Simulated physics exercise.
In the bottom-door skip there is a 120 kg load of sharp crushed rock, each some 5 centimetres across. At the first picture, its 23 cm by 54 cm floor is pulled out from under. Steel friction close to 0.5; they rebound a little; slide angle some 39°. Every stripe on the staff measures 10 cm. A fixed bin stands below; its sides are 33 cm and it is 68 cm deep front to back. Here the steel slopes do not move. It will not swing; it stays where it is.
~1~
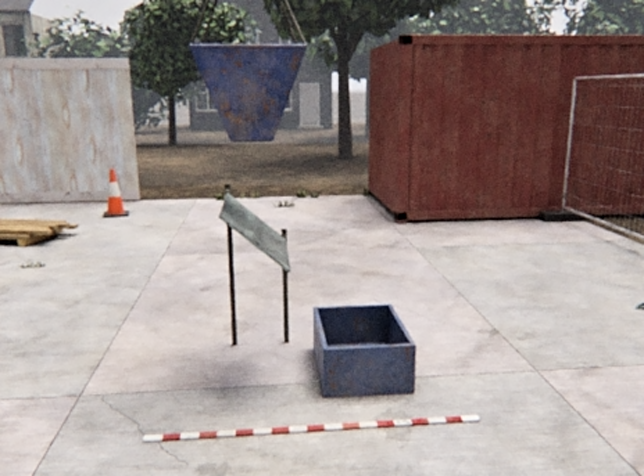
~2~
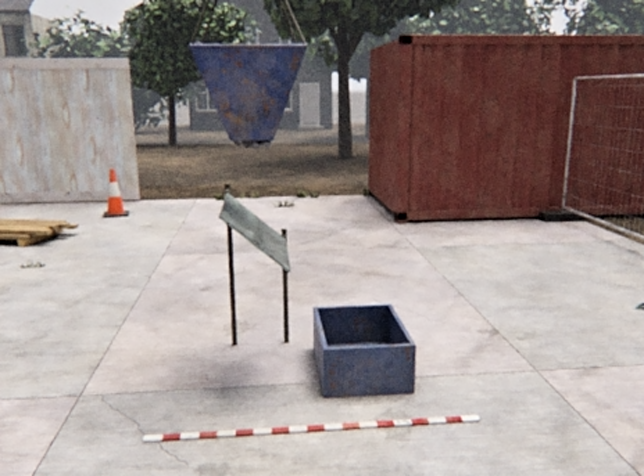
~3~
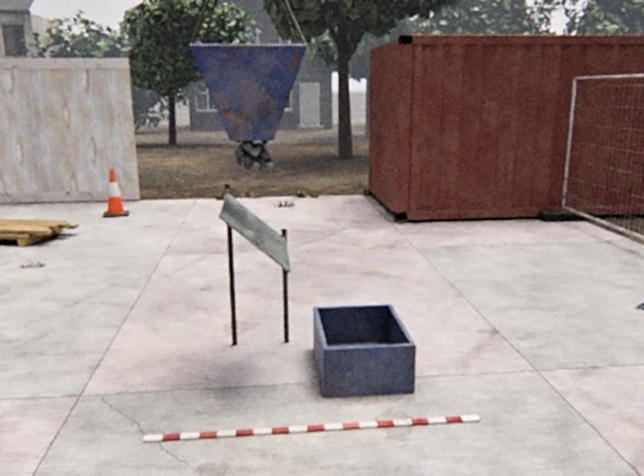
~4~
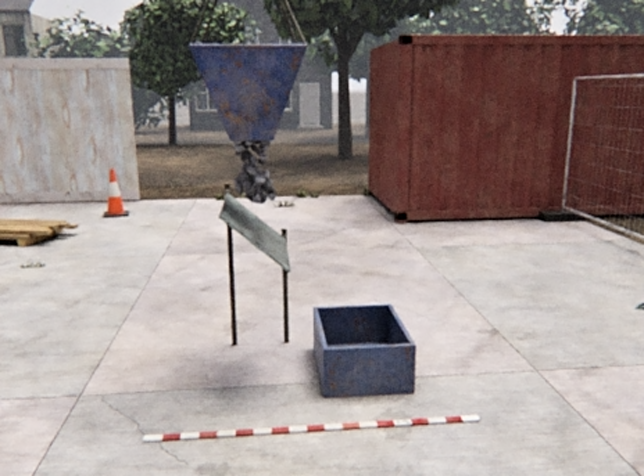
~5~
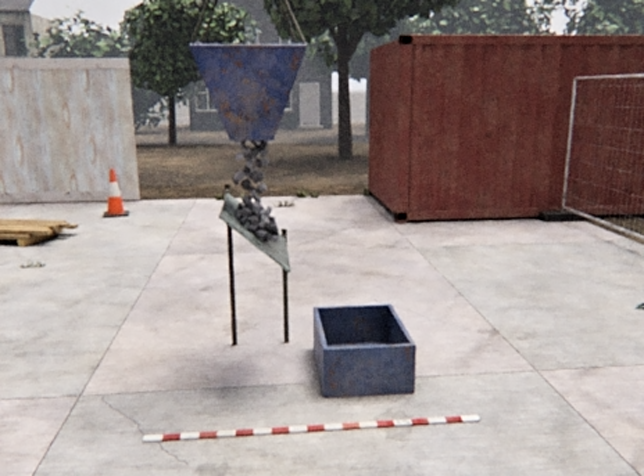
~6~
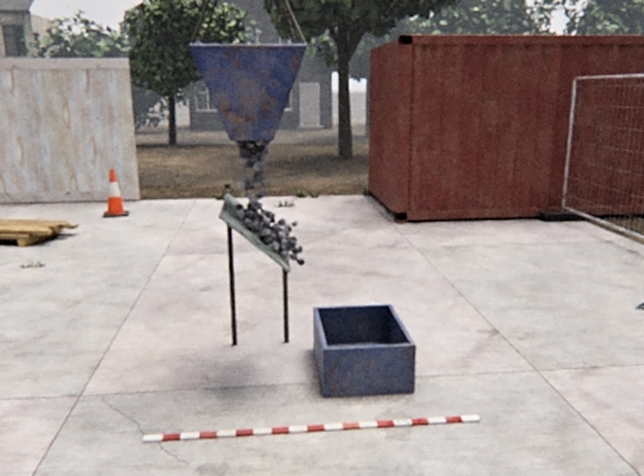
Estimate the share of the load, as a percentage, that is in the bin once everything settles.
Roughly 79 per cent of the load ends up there.
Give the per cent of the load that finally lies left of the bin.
Roughly 0 in every hundred.
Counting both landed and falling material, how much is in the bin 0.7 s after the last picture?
Some 35 per cent has got there by then.
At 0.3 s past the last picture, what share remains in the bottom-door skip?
Roughly 50 per cent still sits inside.
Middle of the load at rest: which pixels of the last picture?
Around (362, 354).
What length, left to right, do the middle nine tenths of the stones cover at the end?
Roughly 50 cm.
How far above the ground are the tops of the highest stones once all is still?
28 cm.
Then, 0.3 s after the last picture, 48 % in the bottom-door skip, 21 % on the steel, 24 % falling or lying left of the bin, 7 % falling or lying in the bin; the stones farthest right are at (382, 348).
Then, 0.7 s after the last picture, 10 % in the bottom-door skip, 24 % on the steel, 24 % falling or lying left of the bin, 34 % falling or lying in the bin, 7 % falling or lying beside or right of the bin; the stones farthest right are at (402, 348).
Then, 1.3 s after the last picture, 0 % in the bottom-door skip, 6 % on the steel, 7 % falling or lying left of the bin, 68 % falling or lying in the bin, 19 % falling or lying beside or right of the bin; the stones farthest right are at (449, 340).
Then, 2.2 s after the last picture, 0 % in the bottom-door skip, 1 % falling or lying left of the bin, 79 % falling or lying in the bin, 21 % falling or lying beside or right of the bin; the stones farthest right are at (464, 339).
Then, 4.1 s after the last picture, 0 % in the bottom-door skip, 1 % left of the bin, 79 % in the bin, 21 % beside or right of the bin; the stones farthest right are at (464, 339).
